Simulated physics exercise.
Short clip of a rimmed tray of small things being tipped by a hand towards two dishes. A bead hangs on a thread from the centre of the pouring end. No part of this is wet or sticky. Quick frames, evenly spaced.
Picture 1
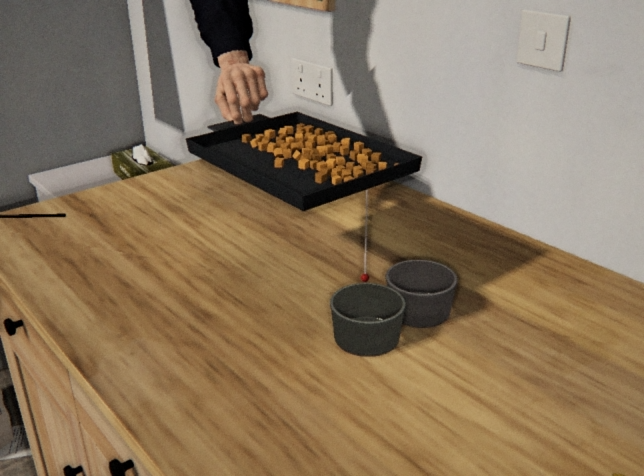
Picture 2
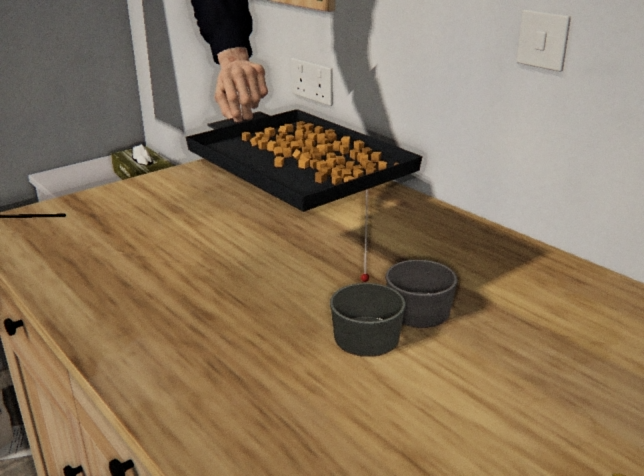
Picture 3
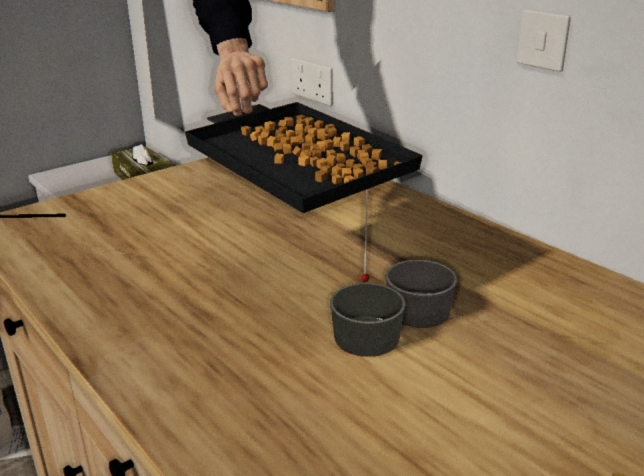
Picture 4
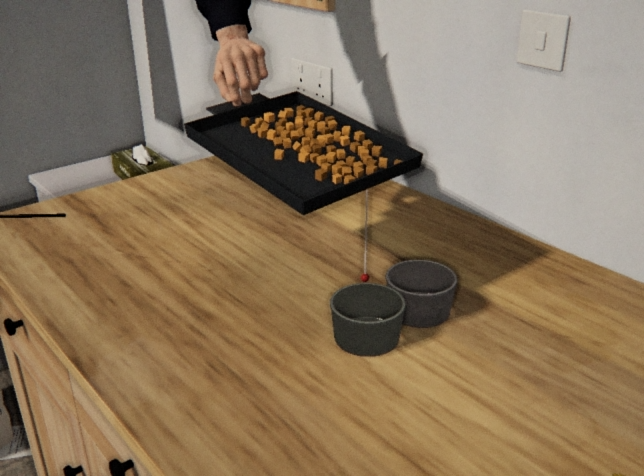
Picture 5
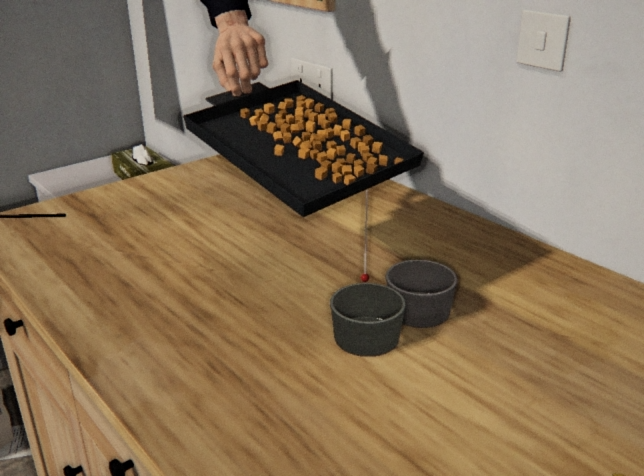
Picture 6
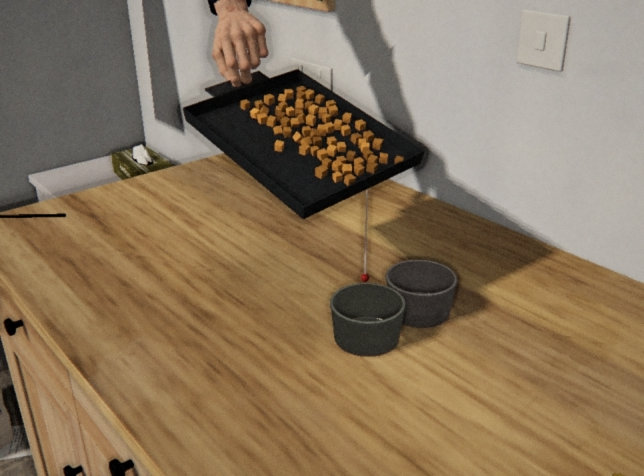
At first, a hand holds a black rimmed tray of small orange-brown cubes almost level above a wooden counter, with a red bead hanging on a thread near two dark dishes. Then the hand gradually raises the tray's far end, tilting it slightly towards the dishes, while the cubes barely shift.
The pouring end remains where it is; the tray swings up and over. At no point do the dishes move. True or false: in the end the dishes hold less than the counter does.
True.
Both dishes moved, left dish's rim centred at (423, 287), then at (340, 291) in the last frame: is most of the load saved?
For the earlier try a smaller portion is kept, for the later one a smaller portion.
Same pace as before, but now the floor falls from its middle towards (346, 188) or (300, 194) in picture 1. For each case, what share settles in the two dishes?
Roughly 30 percent first and 20 percent second.
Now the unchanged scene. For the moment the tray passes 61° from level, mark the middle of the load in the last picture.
Look about (332, 176) in the last picture.
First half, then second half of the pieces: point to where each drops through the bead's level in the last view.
Earlier half at (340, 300), later half at (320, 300).
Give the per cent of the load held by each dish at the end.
Roughly 30 in a hundred for the left dish, roughly 0 in a hundred for the right dish.
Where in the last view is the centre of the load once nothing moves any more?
Centre at rest: Close to (335, 350).
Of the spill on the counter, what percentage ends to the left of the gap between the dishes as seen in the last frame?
Near 90 in a hundred.
Just after the last frame, tray tipped steeply; almost all on the tray; just a few outside both; just a few in the air.
A moment on, tray tipped past a quarter turn; the larger part on the tray; just a few in the left dish; about a tenth outside both; about a tenth in the air.
Further on, tray tipped past a quarter turn; roughly a third in the left dish; roughly two thirds outside both.
When it is over, tray tipped past a quarter turn; roughly a third in the left dish; not one in the right dish; roughly two thirds outside both.
